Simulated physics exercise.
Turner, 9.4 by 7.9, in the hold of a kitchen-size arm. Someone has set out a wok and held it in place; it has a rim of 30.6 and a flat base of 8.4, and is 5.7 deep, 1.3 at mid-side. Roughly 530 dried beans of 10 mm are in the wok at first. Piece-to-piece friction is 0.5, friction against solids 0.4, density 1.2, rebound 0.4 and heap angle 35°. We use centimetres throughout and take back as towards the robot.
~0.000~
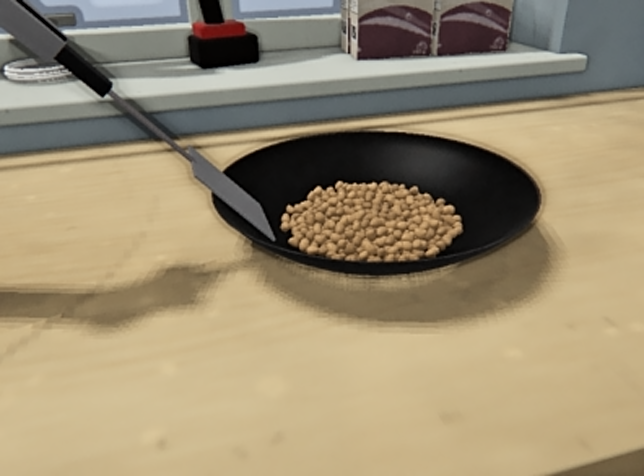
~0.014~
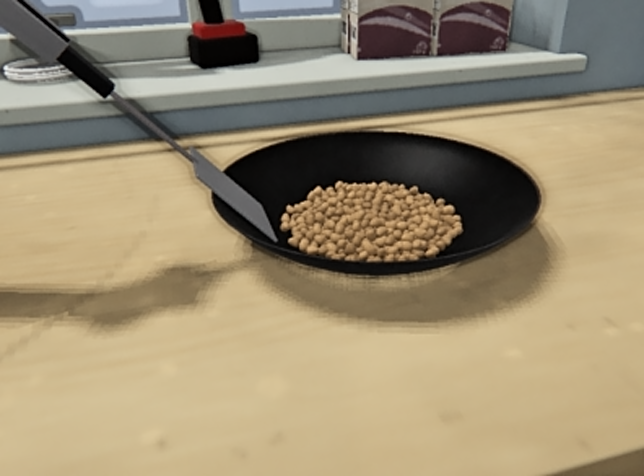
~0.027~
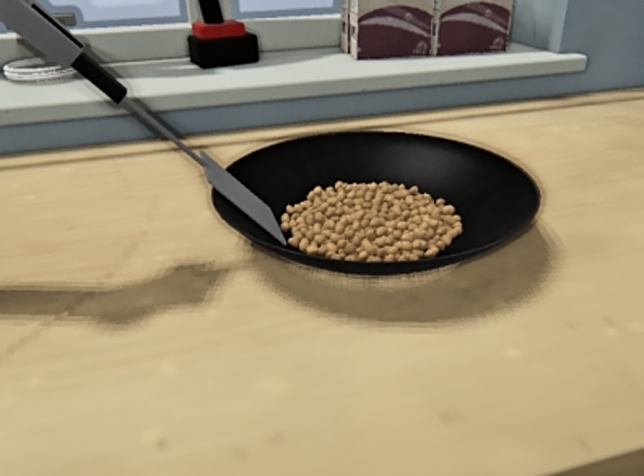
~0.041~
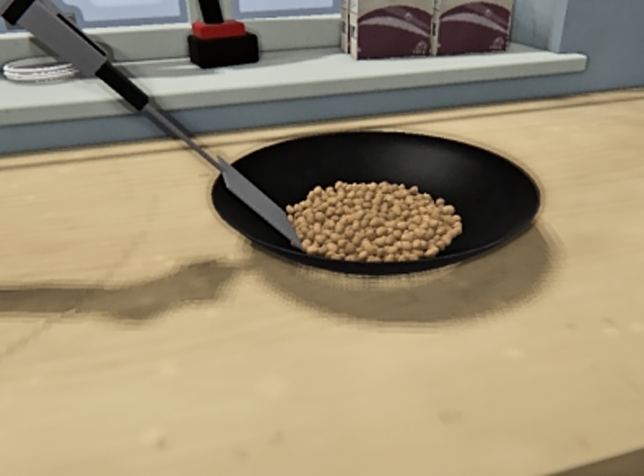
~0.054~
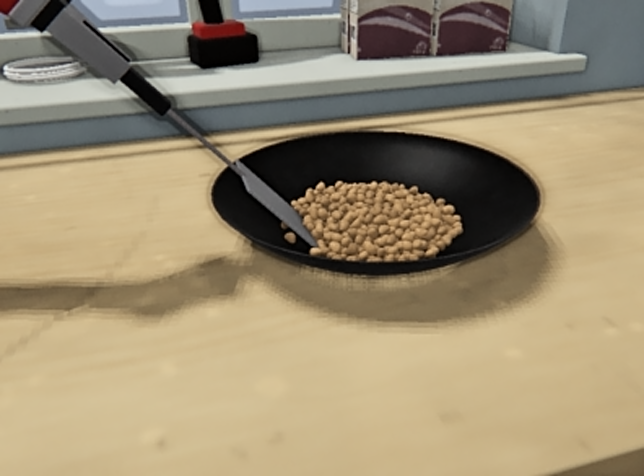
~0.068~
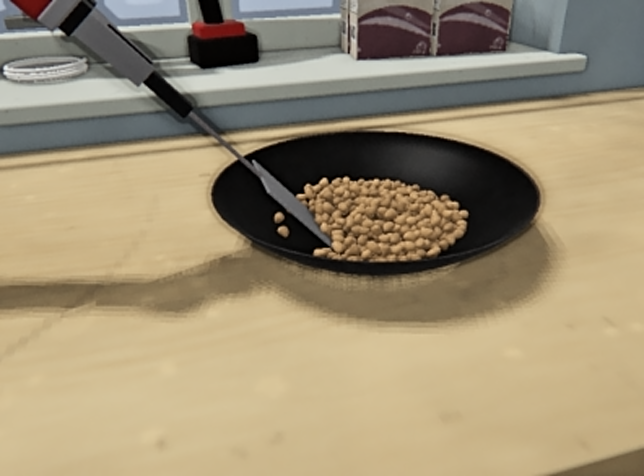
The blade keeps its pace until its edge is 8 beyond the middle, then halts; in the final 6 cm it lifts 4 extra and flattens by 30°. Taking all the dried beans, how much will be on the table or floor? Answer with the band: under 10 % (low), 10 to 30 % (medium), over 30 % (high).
Medium, 10 to 30 %.
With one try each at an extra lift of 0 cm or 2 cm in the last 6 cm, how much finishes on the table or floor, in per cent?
Roughly 10 per cent, then 10 per cent.
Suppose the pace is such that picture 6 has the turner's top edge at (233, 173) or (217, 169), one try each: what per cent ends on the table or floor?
I'd estimate some 0 and 0 in a hundred.
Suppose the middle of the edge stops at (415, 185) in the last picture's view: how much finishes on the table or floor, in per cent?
Close to 5 per cent finishes on the table or floor.
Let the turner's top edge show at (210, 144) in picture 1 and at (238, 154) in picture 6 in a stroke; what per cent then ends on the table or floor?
I'd put it at roughly 0 per cent.
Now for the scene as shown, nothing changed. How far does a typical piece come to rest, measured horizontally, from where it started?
About 5 centimetres.
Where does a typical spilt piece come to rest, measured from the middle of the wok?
Roughly 40 centimetres.
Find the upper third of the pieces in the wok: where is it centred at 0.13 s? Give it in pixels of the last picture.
Near pixel (420, 194).
After 0.10 s, sloping 49°, highest piece 7 above the table; 534 in the wok.
After 0.13 s, sloping 41°, highest piece 8 above the table; 534 in the wok.
After 0.35 s, sloping 19°, highest piece 10 above the table; 462 in the wok, 36 on the table or floor, 36 on the blade or in flight.
After 1.40 s, sloping 19°, highest piece 5 above the table; 462 in the wok, 72 on the table or floor.
In the end, 462 in the wok, 72 on the table or floor. That is 13 % on the table or floor.
